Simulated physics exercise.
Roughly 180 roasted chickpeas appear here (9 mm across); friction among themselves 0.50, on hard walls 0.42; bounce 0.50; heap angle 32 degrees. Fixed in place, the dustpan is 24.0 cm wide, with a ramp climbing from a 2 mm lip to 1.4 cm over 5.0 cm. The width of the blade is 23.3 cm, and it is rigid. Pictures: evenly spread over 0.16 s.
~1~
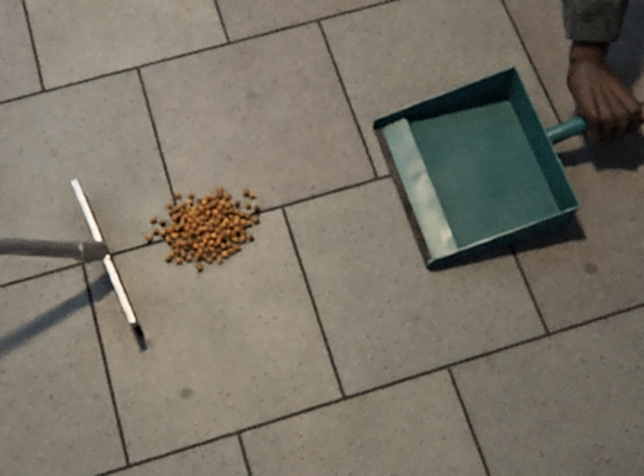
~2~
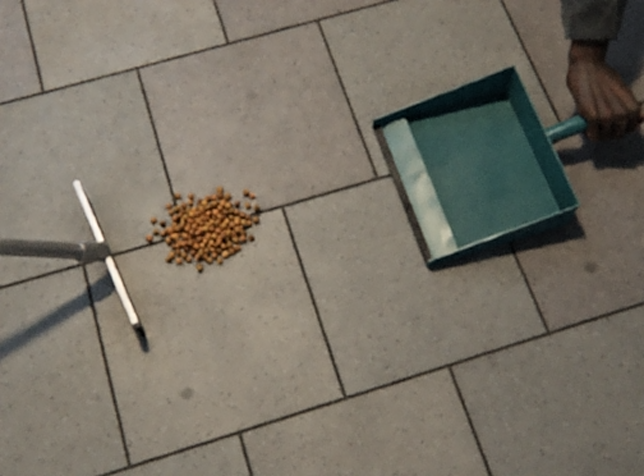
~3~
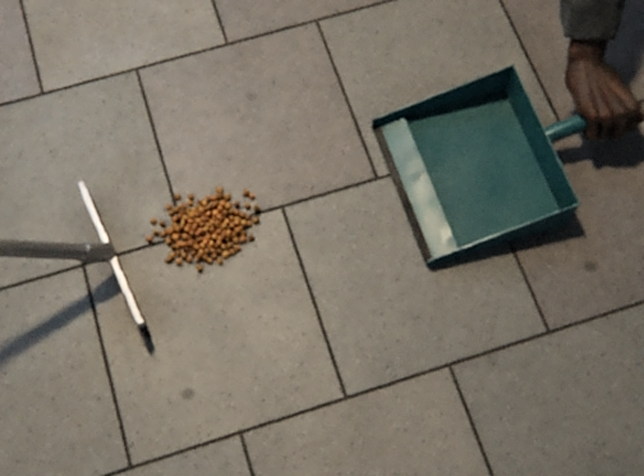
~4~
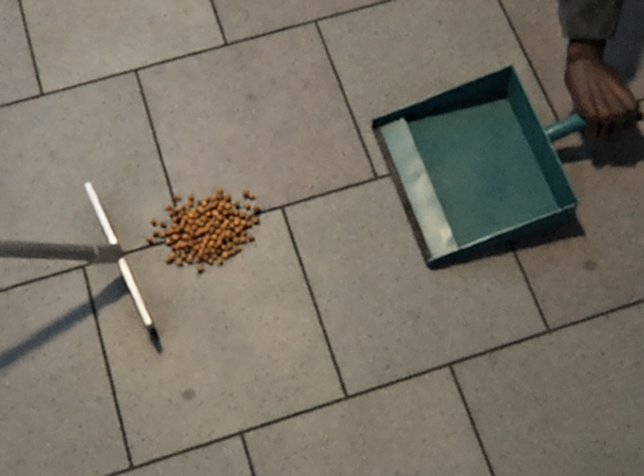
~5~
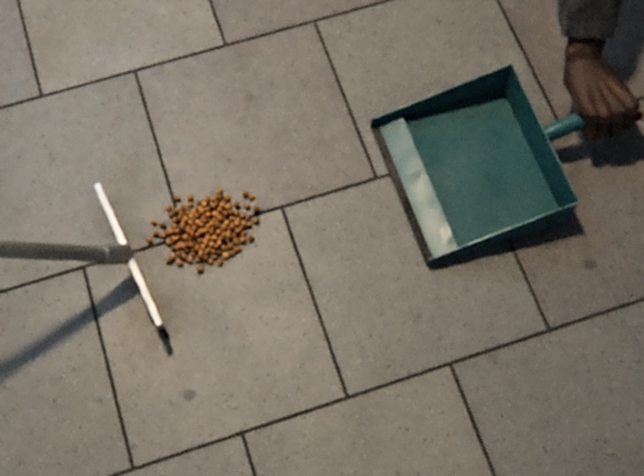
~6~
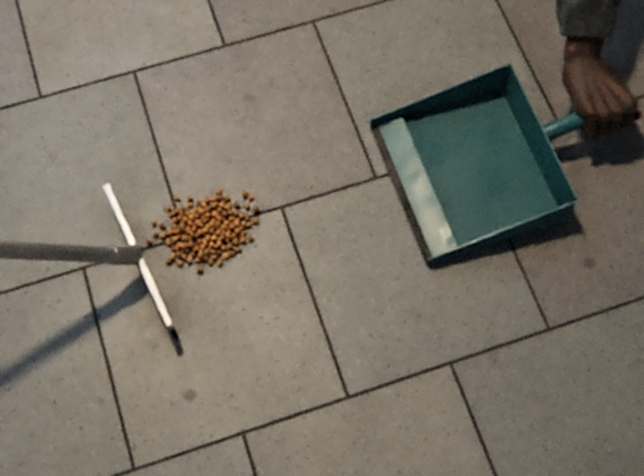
On grey paving slabs, a thin white blade slides slowly right towards a still heap of roasted chickpeas, a hand holding a green dustpan.
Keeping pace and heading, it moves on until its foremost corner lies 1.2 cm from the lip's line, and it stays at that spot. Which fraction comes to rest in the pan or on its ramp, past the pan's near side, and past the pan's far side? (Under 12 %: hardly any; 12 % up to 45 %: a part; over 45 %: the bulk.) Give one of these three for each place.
At the end, pan: A low share; near side: A low share; far side: A low share.
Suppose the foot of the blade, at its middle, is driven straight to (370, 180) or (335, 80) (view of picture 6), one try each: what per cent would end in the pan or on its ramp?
About 30 % and 5 %.
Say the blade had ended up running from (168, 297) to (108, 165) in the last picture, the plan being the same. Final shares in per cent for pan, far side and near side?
Pan 5 % / far 60 % / near 0 %.
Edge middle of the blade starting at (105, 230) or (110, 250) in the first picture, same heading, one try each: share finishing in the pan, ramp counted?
Roughly 20 % and 5 %.
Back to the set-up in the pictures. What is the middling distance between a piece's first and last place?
I'd put it near 24 cm.
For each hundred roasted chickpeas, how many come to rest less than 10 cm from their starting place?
25 %.
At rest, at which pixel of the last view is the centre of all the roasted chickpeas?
Roughly pixel (376, 193).
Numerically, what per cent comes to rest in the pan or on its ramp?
I reckon around 0 in a hundred.
Then, 0.43 s after the last picture, middle of the blade 22 cm from the lip; 0 % over the lip, far side 0 %, near side 0 %.
Then, 0.71 s after the last picture, middle of the blade 10 cm from the lip; 0 % over the lip, far side 0 %, near side 0 %.
Then, 1.10 s after the last picture, middle of the blade 3 cm from the lip; 0 % over the lip, far side 0 %, near side 5 %.
In the end, pan 0 %, near side 5 %, far side 0 %, in front of the lip or behind the blade 95 %.
